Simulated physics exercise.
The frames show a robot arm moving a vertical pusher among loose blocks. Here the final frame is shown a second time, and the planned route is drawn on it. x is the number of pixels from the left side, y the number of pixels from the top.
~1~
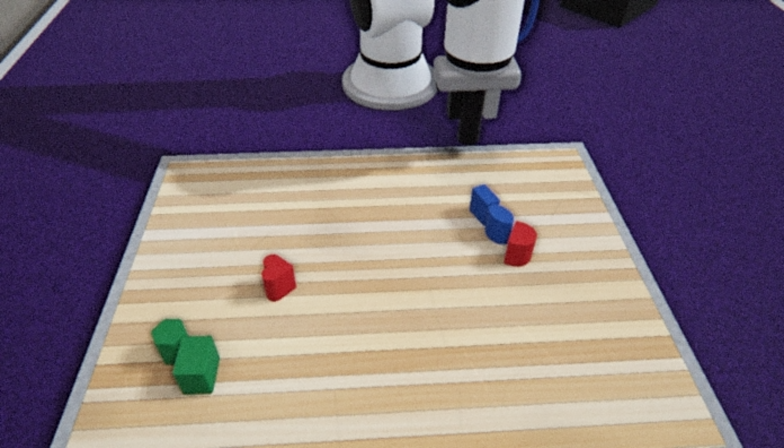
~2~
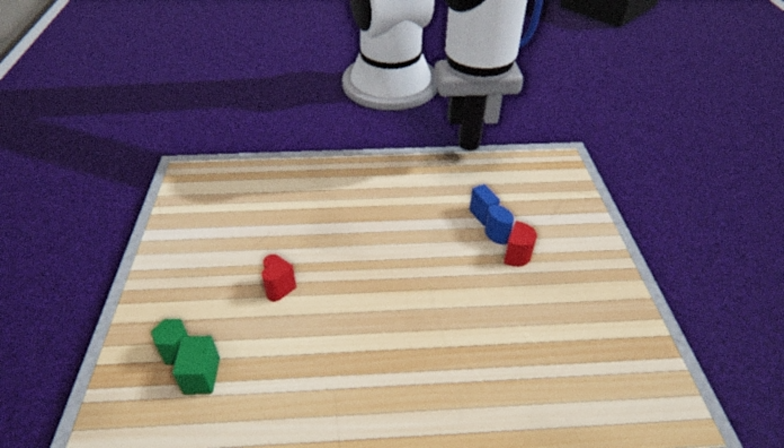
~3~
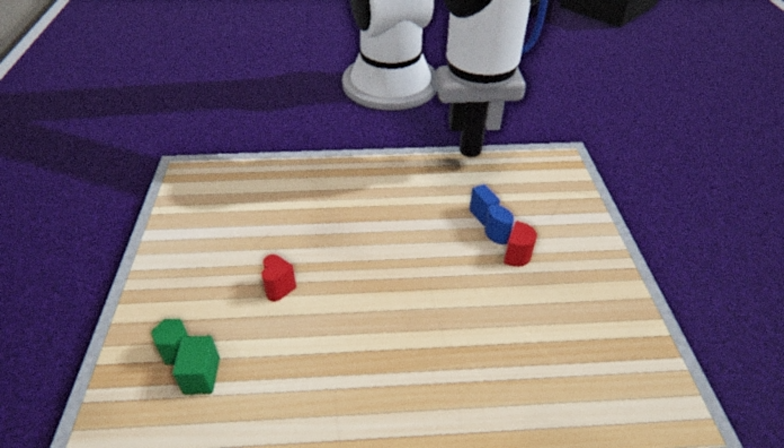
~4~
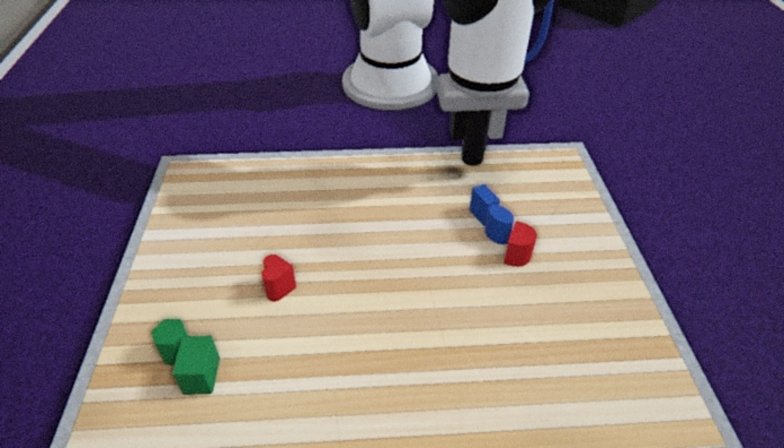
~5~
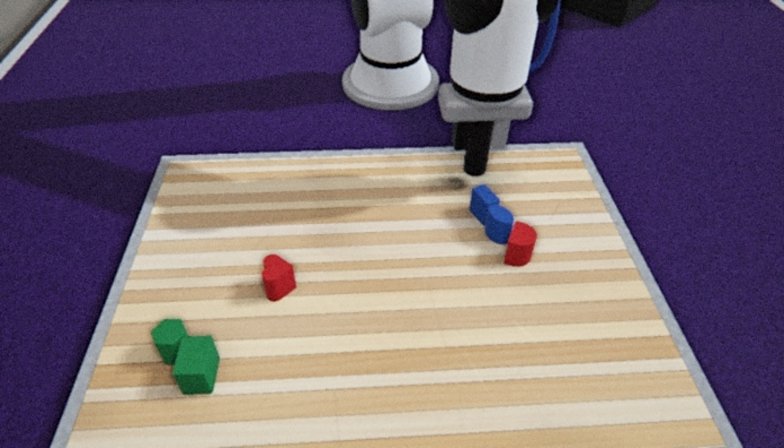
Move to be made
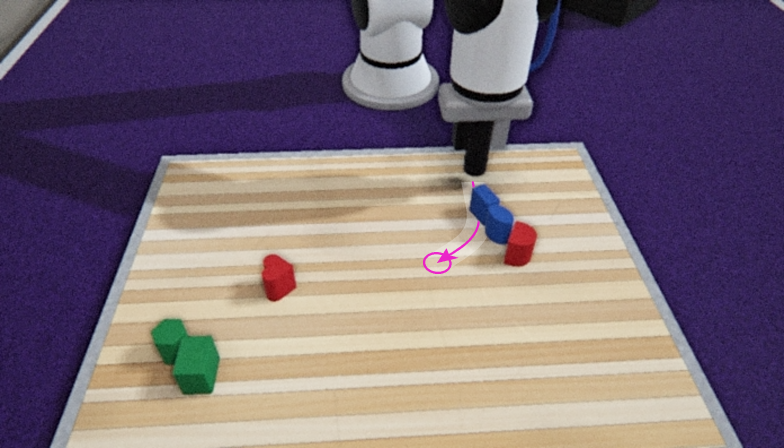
The video shows a robot arm lowering its black pusher a short way over the far edge of a striped wooden board toward two blue blocks and a red one, while all the red, blue and green blocks stay still.
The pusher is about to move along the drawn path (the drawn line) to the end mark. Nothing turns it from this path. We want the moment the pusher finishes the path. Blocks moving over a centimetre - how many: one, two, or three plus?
That push would leave two blocks displaced by more than about 1 cm.
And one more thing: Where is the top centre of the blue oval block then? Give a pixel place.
Just about (501, 227).
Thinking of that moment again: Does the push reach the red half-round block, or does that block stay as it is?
It holds its position.
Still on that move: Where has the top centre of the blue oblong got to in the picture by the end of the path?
I'd say the blue oblong ends with its top centre at (461, 258).
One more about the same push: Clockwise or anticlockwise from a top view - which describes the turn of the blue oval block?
Top view: Counterclockwise.
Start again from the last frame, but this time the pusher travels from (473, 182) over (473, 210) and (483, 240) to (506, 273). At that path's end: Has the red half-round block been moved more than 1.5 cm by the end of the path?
That would be a yes.
The line goes from (473, 182) via (479, 210) and (470, 240), ending at (437, 263).
On the path given first. One third of the way, pusher at (481, 199); blue oblong at (482, 207), turned 30° clockwise; blue oval block at (501, 223), turned 55° anticlockwise.
Two thirds of the way, pusher at (471, 228); blue oblong at (473, 238), turned 25° clockwise; blue oval block at (501, 227), turned 90° anticlockwise.
At the end, pusher at (438, 251); blue oblong at (461, 258), turned 50° anticlockwise; blue oval block at (501, 227), turned 90° anticlockwise; red half-round block unmoved.
